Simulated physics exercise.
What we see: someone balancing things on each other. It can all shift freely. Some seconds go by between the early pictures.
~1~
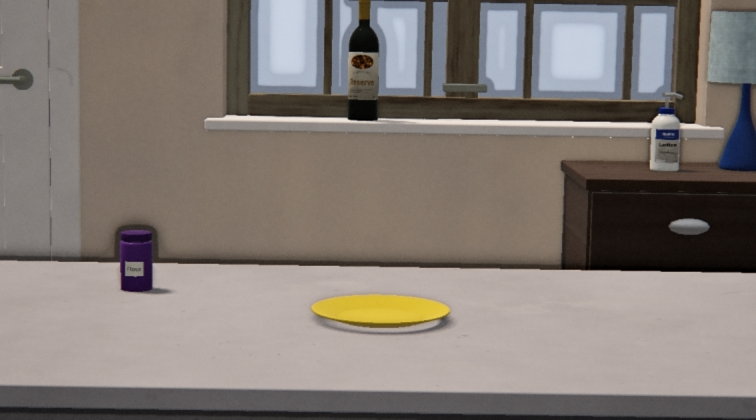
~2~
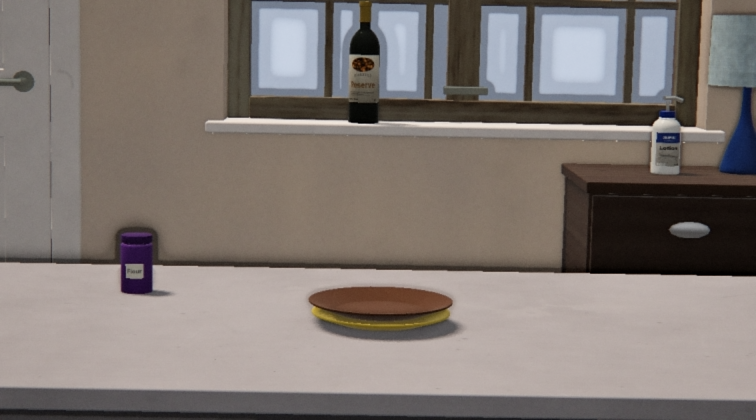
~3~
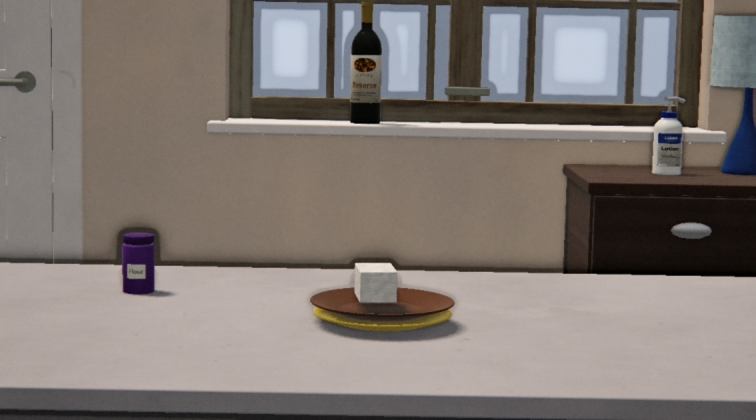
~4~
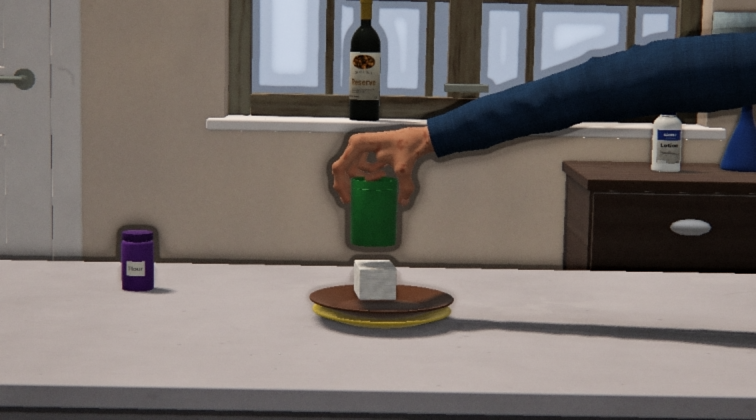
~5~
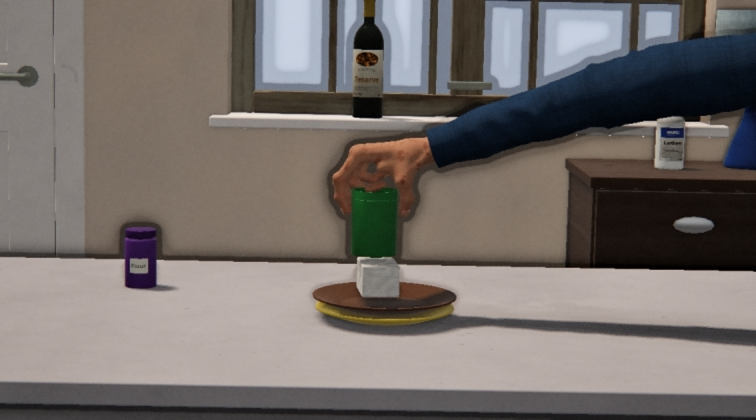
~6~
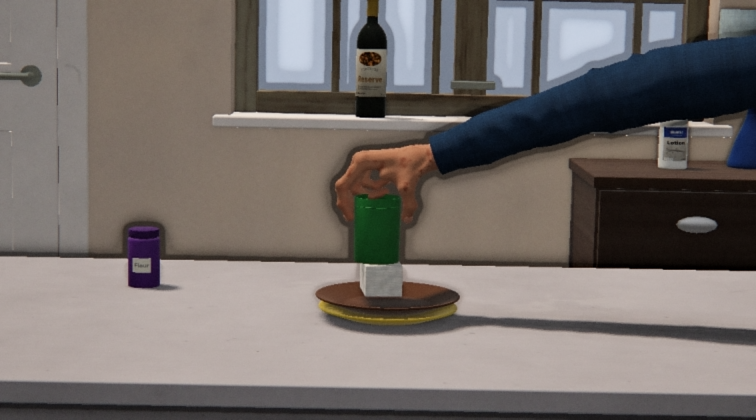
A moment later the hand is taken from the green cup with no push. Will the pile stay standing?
Yes, not one thing drops.
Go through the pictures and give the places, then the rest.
The last thing is not in view yet, in the first picture.
The last thing is not in view yet; brown plate (381, 306), in the second picture.
The last thing is not in view yet; white block (376, 283), in the third picture.
Coming down; green cup (374, 211); brown plate (381, 303), in the fourth picture.
Coming down; green cup (374, 222); white block (378, 277), in the fifth picture.
Set down, still held; green cup (377, 229); brown plate (388, 300), in the sixth picture.
Then, 1.00 s after the last picture, nothing has stirred.
Then, 2.10 s after the last picture, green cup resting near (377, 230).
At rest, all 5 in place. Seen from the same camera at the end, green cup near (377, 230). The pile holds.
